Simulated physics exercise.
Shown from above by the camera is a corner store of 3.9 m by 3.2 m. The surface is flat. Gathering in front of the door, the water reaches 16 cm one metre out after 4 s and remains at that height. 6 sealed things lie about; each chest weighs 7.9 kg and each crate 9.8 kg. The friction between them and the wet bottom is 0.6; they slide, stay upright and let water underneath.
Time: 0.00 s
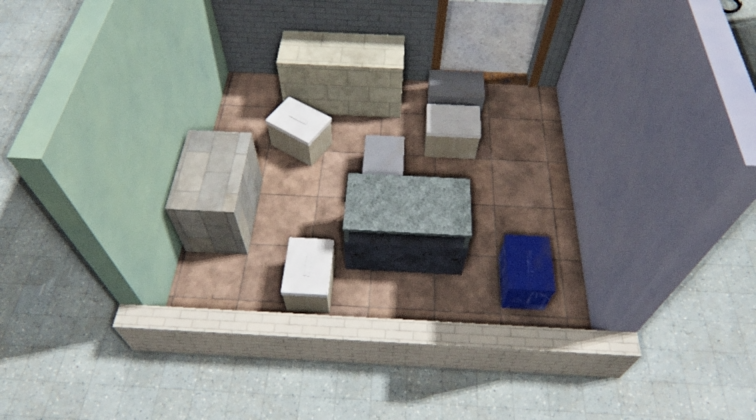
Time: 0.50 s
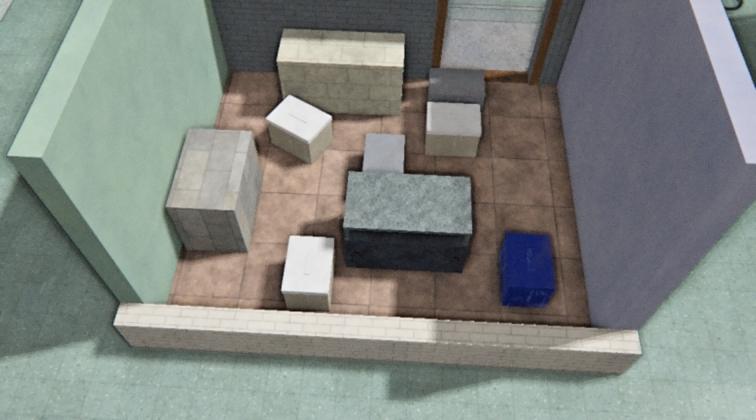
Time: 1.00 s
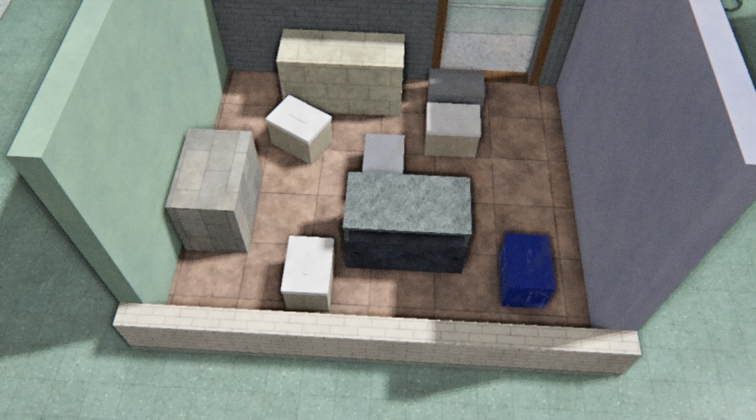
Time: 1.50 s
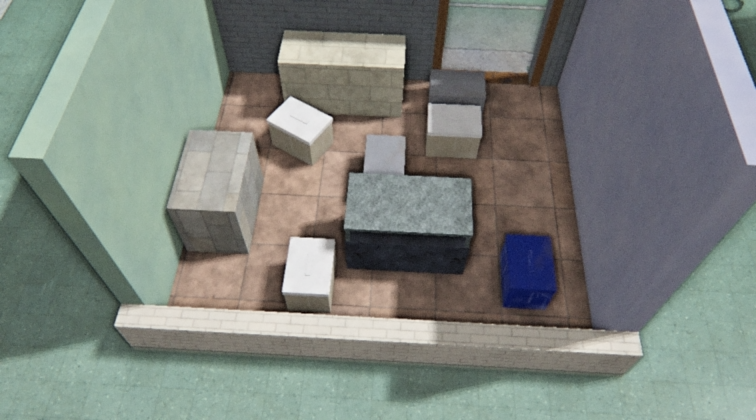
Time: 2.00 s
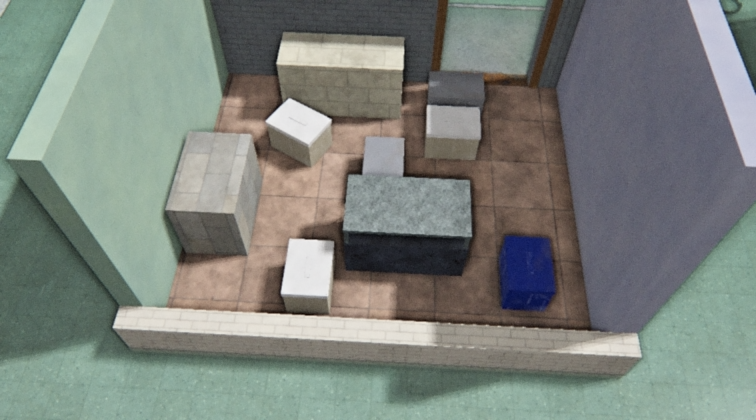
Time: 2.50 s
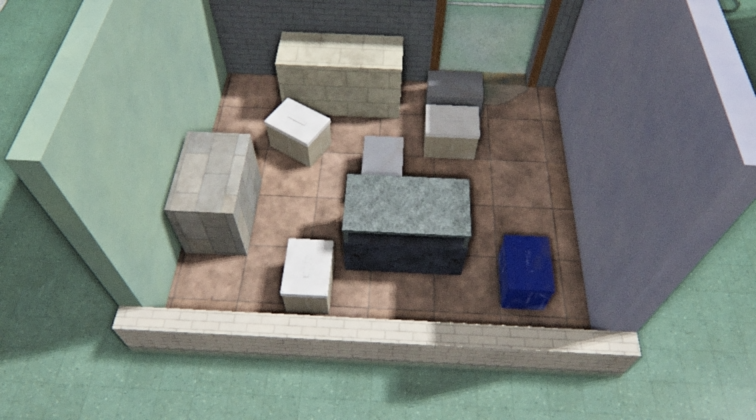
Corner store seen from above, blue chest and pale boxes resting still on tiled floor as ground outside turns from grey to green.
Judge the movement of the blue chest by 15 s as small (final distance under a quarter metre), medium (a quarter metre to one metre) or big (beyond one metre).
It is big.
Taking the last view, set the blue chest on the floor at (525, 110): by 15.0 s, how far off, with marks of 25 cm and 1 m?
Looks like it is swept a long way.
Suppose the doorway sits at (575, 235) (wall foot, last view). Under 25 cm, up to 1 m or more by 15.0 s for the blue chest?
Result for the blue chest - displaced a long way.
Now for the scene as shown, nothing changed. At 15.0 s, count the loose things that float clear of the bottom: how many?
I count 6.
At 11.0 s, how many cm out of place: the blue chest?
Around 250 centimetres.
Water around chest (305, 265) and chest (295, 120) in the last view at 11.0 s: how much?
Some 10 cm at the first, some 6 cm at the second.
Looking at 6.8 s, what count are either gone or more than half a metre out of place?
Tally at that time: 2.
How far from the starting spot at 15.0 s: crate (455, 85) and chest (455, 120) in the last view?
80 cm and 140 cm respectively.
After 3.5 s the blue chest is near (529, 262), 0.0 m from its start, aground; 0 afloat.
After 6.8 s the blue chest is near (496, 296), 0.5 m from its start, afloat; 3 afloat.
After 11.0 s the blue chest is near (271, 280), 2.3 m from its start, afloat; 6 afloat.
After 15.0 s the blue chest is near (325, 202), 1.9 m from its start, afloat; 6 afloat.
